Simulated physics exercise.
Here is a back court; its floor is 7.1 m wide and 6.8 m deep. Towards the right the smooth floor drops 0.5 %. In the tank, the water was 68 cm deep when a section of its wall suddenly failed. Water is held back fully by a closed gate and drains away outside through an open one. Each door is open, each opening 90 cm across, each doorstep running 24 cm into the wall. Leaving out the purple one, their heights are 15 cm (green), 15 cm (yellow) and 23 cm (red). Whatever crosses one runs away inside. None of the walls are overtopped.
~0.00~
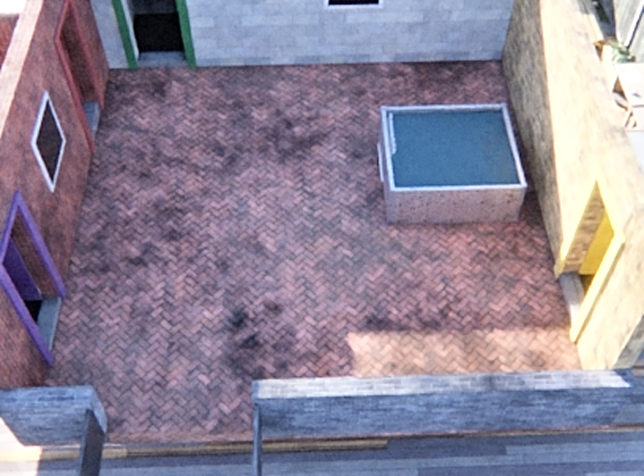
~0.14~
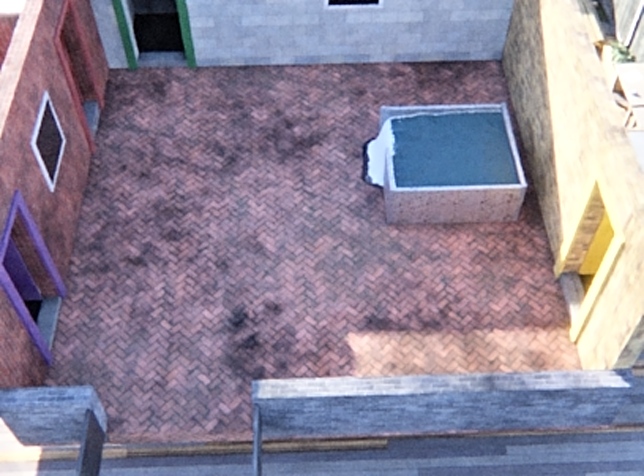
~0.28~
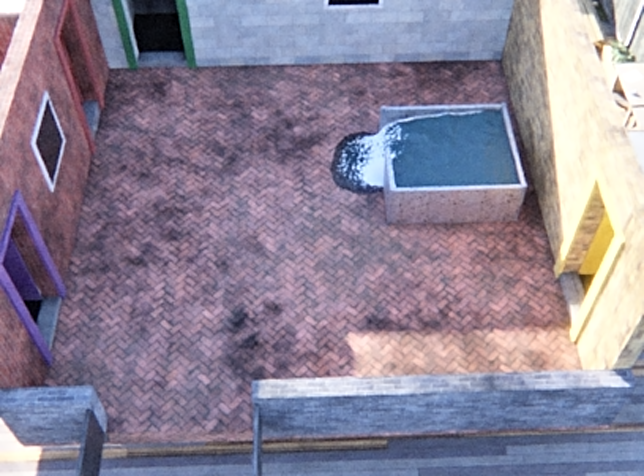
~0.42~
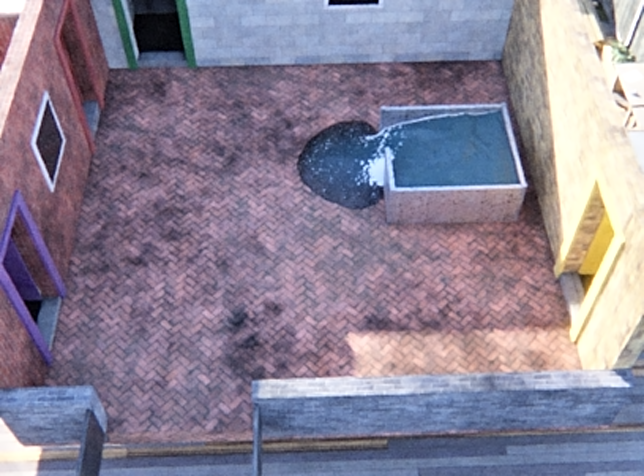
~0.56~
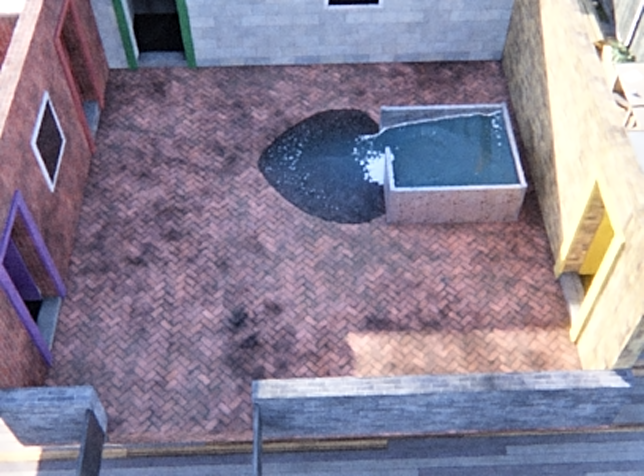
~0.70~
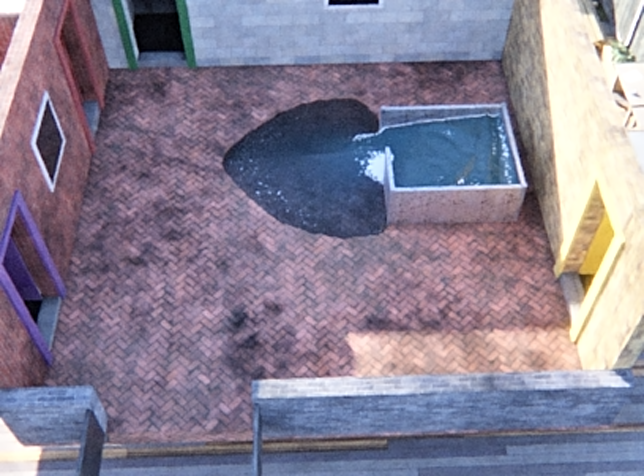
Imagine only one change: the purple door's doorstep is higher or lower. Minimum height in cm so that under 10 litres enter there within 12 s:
5.5 cm.
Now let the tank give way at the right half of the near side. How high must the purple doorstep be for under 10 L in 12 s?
You'd want it roughly 11.5 centimetres tall.
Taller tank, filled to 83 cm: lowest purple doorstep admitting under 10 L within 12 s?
In that case, roughly 8.0 cm.
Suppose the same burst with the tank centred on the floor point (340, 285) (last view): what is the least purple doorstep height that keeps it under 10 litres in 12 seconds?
17 cm, give or take.
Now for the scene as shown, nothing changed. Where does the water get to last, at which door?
Yellow.
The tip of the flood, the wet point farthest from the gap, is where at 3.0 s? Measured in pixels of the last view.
The farthest wet point sits near (51, 355).
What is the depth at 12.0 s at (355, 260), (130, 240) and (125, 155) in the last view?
Roughly 1, 4 and 4 centimetres.
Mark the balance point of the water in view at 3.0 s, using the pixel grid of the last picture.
The balance point sits at roughly (303, 167).
After 1.4 s water covers 30 % of the floor, deepest (30 cm) near (369, 161); it has not reached the purple door.
After 3.0 s water covers 45 % of the floor, deepest (28 cm) near (128, 79); 8 cm at the purple door, 0 litres in over its 9 cm doorstep.
After 12.0 s water covers 90 % of the floor, deepest (7 cm) near (587, 400); 4 cm at the purple door, 0 litres in over its 9 cm doorstep.
At the purple door as built, the water arrived by 2.8 s and peaked near 9 cm at 3.2 s.
With a doorstep of 4.5 cm, 17 litres would have come in within the 12 s; with 6.5 cm, 4 litres. So under 10 litres takes about 5.5 cm.
